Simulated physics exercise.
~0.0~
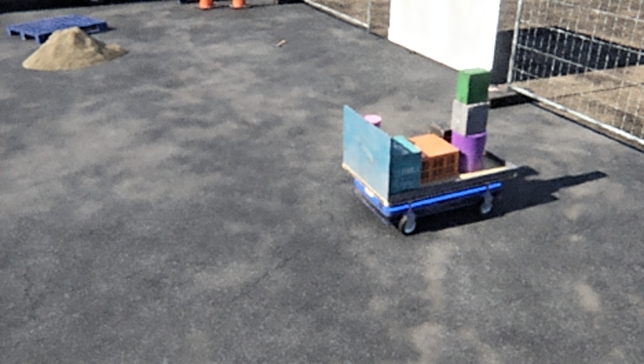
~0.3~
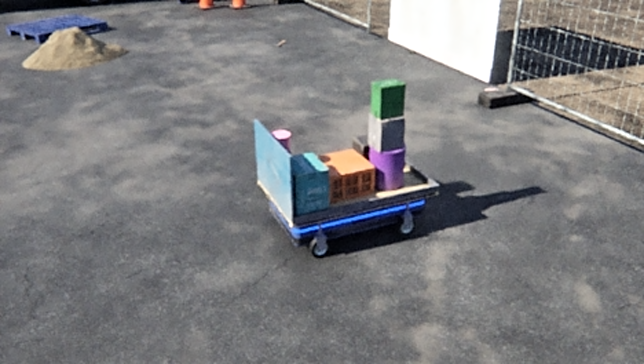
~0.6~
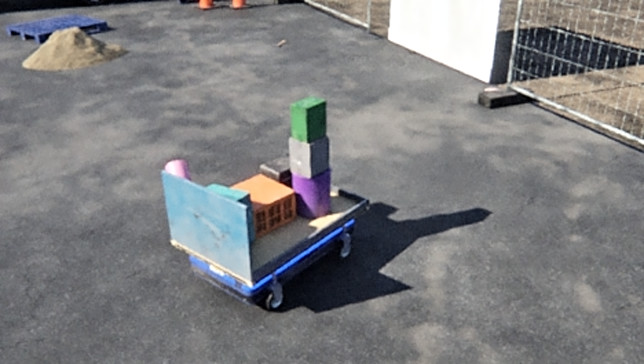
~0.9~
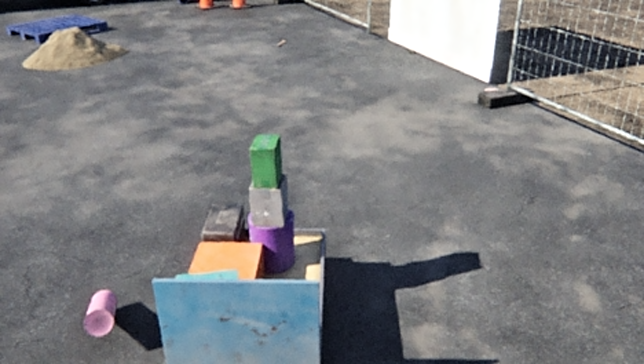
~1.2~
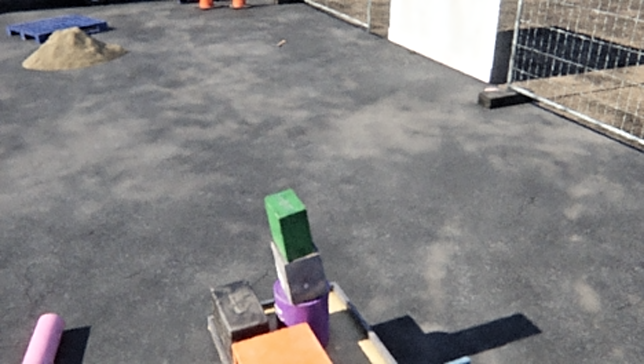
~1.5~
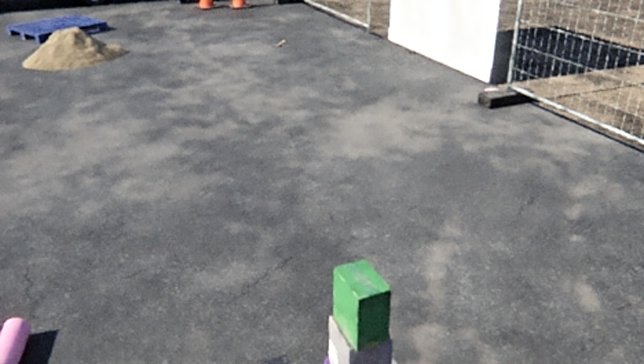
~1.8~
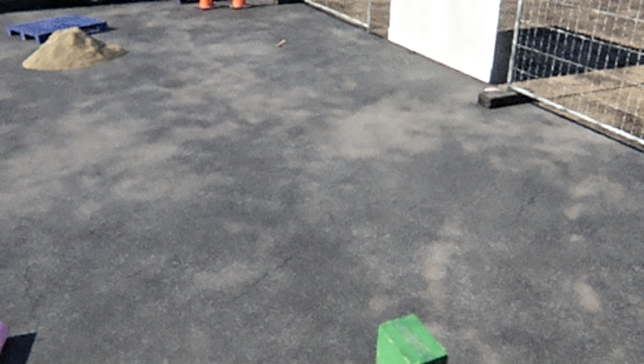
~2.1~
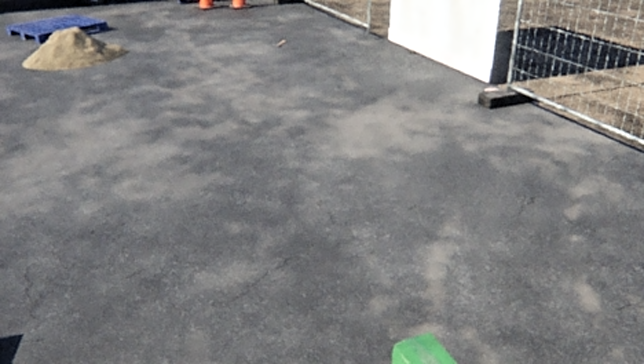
In this clip, a wheeled cart carrying stacked blocks, a purple pail and an orange crate moves left and turns toward the camera. A pink canister falls off and lies on its side before the cart passes out of view, leaving only a green box top visible.
